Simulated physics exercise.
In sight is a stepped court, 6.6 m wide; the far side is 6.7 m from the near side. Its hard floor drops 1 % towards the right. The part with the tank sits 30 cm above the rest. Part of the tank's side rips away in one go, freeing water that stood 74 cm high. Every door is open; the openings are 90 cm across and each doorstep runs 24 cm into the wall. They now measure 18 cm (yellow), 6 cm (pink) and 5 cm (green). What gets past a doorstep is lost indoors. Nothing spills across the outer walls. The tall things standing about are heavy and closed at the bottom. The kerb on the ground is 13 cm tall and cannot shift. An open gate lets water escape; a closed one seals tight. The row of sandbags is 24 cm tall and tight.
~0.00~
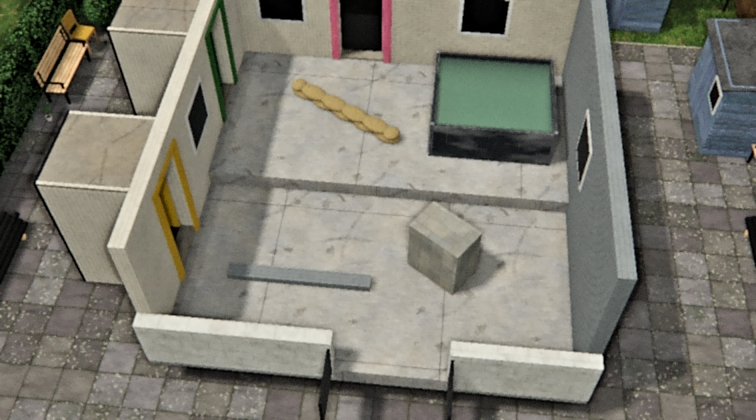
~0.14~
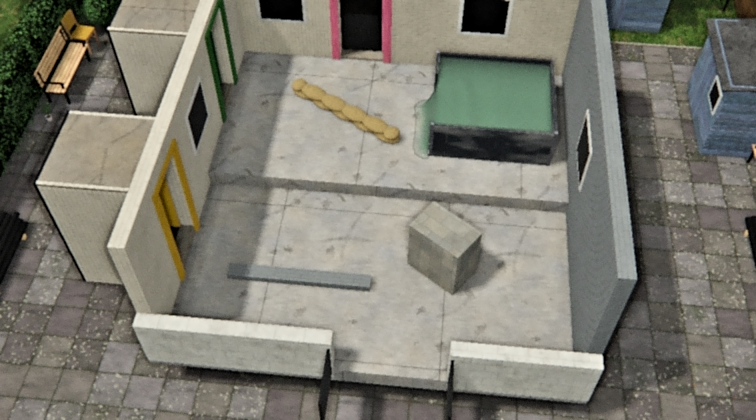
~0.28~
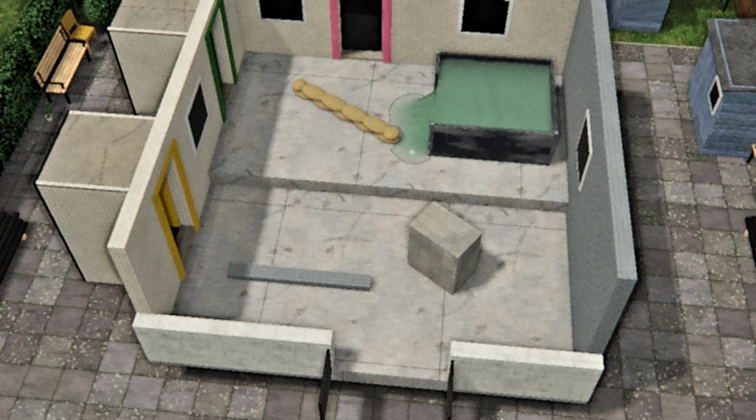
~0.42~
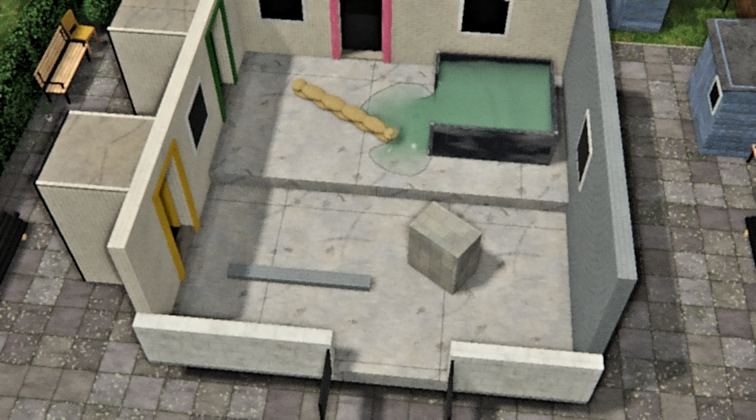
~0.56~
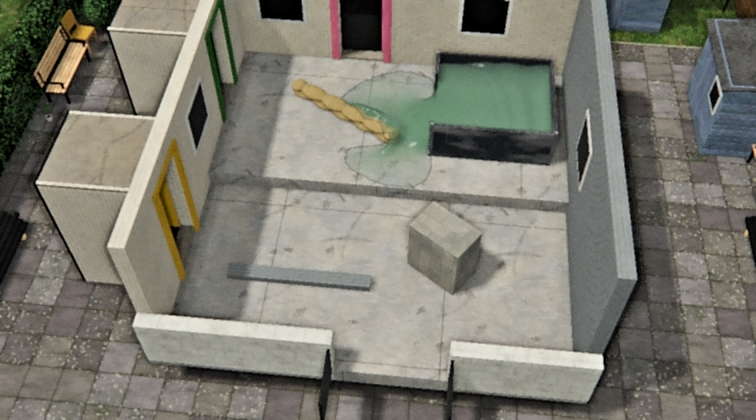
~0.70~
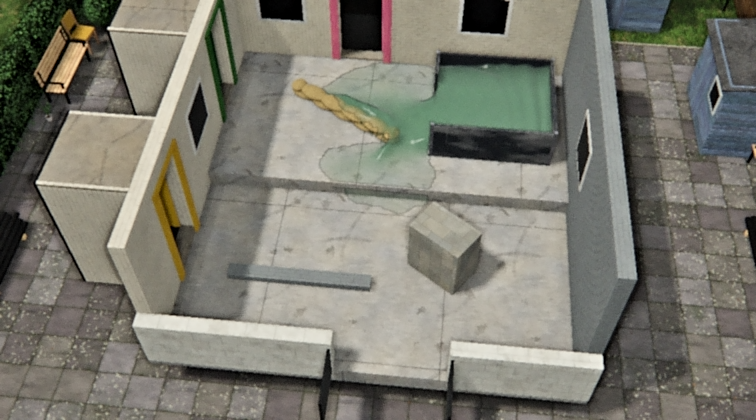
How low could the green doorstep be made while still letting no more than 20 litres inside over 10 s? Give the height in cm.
Some 10 cm above the ground.
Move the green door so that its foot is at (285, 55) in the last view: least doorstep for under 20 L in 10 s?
Roughly 22 cm.
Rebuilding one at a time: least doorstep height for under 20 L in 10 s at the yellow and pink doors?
Roughly 15 cm at yellow and 25 cm at pink.
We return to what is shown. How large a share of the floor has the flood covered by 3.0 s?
Near 50 per cent is wet.
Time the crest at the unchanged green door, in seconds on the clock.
At about 3.0 s.
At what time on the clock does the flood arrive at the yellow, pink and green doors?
Arrival: Yellow 2.2 s, pink 0.8 s, green 2.0 s.
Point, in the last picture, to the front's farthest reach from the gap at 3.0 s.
Around (167, 330).
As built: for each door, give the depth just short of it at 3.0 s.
In cm: Yellow 21, pink 17, green 13.
After 1.4 s water covers 30 % of the floor, deepest (45 cm) near (400, 134); it has not reached the green door.
After 3.0 s water covers 50 % of the floor, deepest (34 cm) near (254, 52); 13 cm at the green door, 8 litres in over its 5 cm doorstep.
After 10.0 s water covers 90 % of the floor, deepest (15 cm) near (567, 358); 5 cm at the green door, 77 litres in over its 5 cm doorstep.
At the green door as built, the water arrived by 2.0 s and peaked near 13 cm at 3.0 s.
Run again over the same 10 s with other heights there, 35 litres in over 8 cm, 13 litres over 11 cm. The limit of 20 litres is kept from about 10 cm up.
